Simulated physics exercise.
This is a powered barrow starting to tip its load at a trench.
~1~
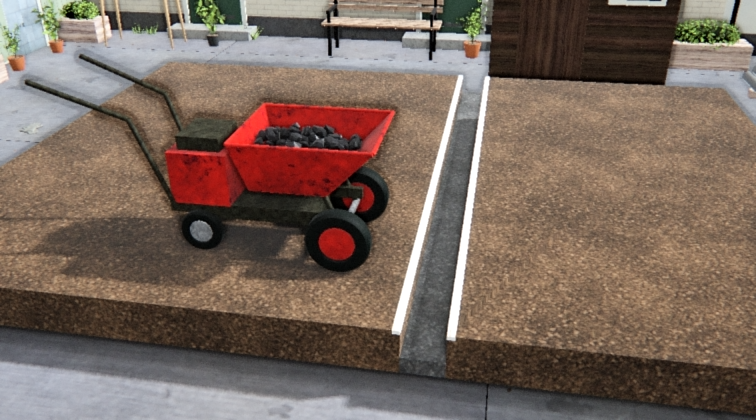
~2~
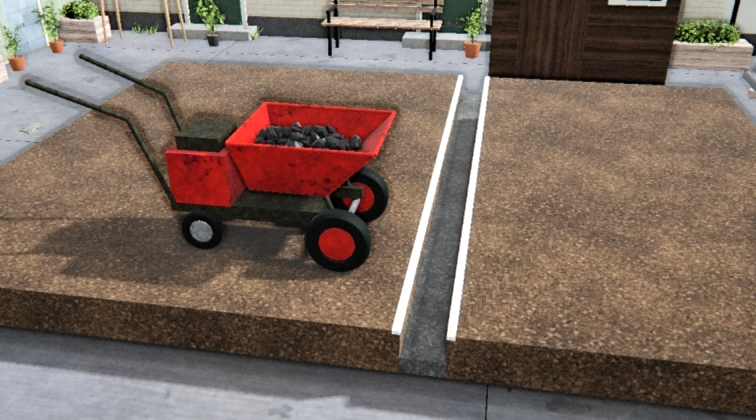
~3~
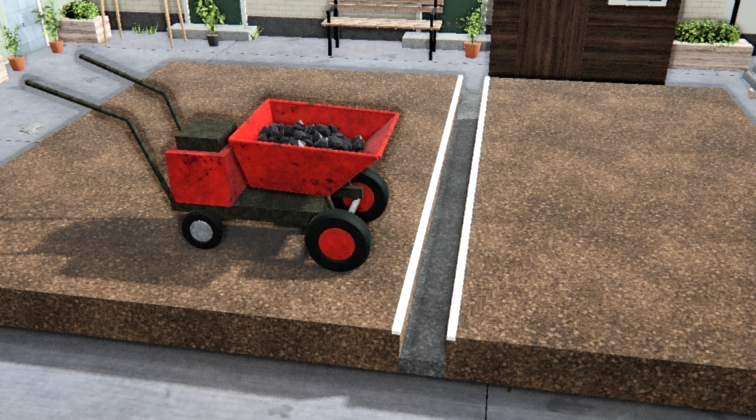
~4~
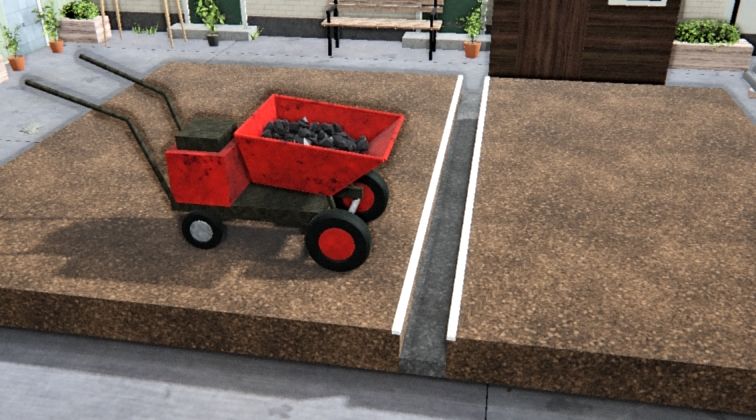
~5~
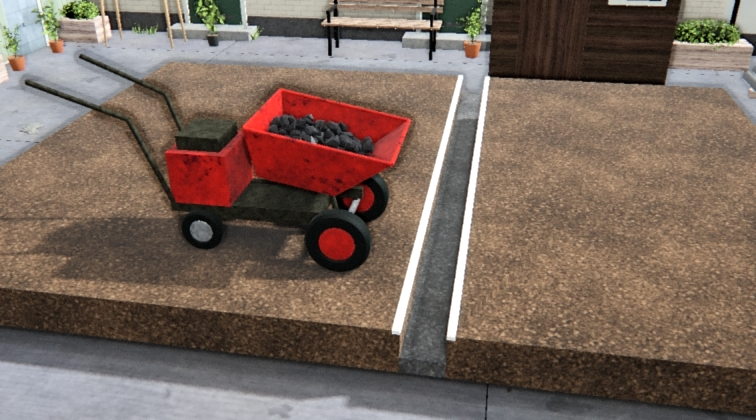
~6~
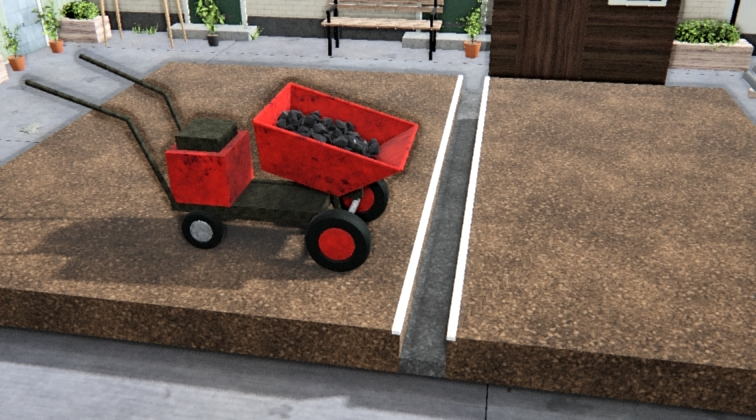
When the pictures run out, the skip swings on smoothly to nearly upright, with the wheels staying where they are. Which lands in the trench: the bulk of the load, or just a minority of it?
Just a minority.
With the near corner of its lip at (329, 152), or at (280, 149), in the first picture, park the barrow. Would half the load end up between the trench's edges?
From the first position beyond one half lands between the edges, from the second short of one half.
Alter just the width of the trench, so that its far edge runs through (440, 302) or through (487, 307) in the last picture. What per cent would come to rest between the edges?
Well, it'd be something like 0 per cent the first time and 90 per cent the second.
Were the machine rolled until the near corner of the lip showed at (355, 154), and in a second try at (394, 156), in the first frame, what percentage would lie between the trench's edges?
The first stopping place yields 70 % and the other yields 0 %.
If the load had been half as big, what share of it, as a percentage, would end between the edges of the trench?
Near 50 per cent, give or take.
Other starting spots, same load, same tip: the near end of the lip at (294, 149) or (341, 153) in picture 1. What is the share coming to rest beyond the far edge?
In order, close to 0 and 10 in a hundred.
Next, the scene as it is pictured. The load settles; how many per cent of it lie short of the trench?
Result: Some 0 % of the load.
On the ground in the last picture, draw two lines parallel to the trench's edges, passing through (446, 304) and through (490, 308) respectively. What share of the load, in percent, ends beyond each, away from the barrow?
Result, first then second: 60 %, 20 %.
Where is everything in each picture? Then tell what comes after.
The first picture shows lip of the skip at (373, 155), level; top of the load at (296, 139), lumps of coal; first edge of the trench at (404, 299); far edge at (456, 304), the trench under half as wide as the skip, and about half as deep as wide.
The second picture shows lip of the skip at (374, 155), level; top of the load at (297, 138).
The third picture shows lip of the skip at (378, 157), tipped barely; top of the load at (286, 143).
The fourth picture shows lip of the skip at (384, 160), tipped a little; top of the load at (290, 140).
The fifth picture shows lip of the skip at (391, 165), tipped a little; top of the load at (296, 137).
The sixth picture shows lip of the skip at (400, 170), tipped clearly; top of the load at (304, 133); first edge of the trench at (404, 299); far edge at (456, 304).
Soon after the last picture, skip tipped steeply; all in the skip.
A little later, skip tipped right over; most in the skip; a stray few in or heaped over the trench; about a quarter beyond it; a stray few falling.
Later still, skip tipped right over; about a quarter in the skip; about a quarter in or heaped over the trench; about half beyond it.
At rest, skip tipped right over; about a quarter in the skip; about a quarter in or heaped over the trench; about half beyond it.
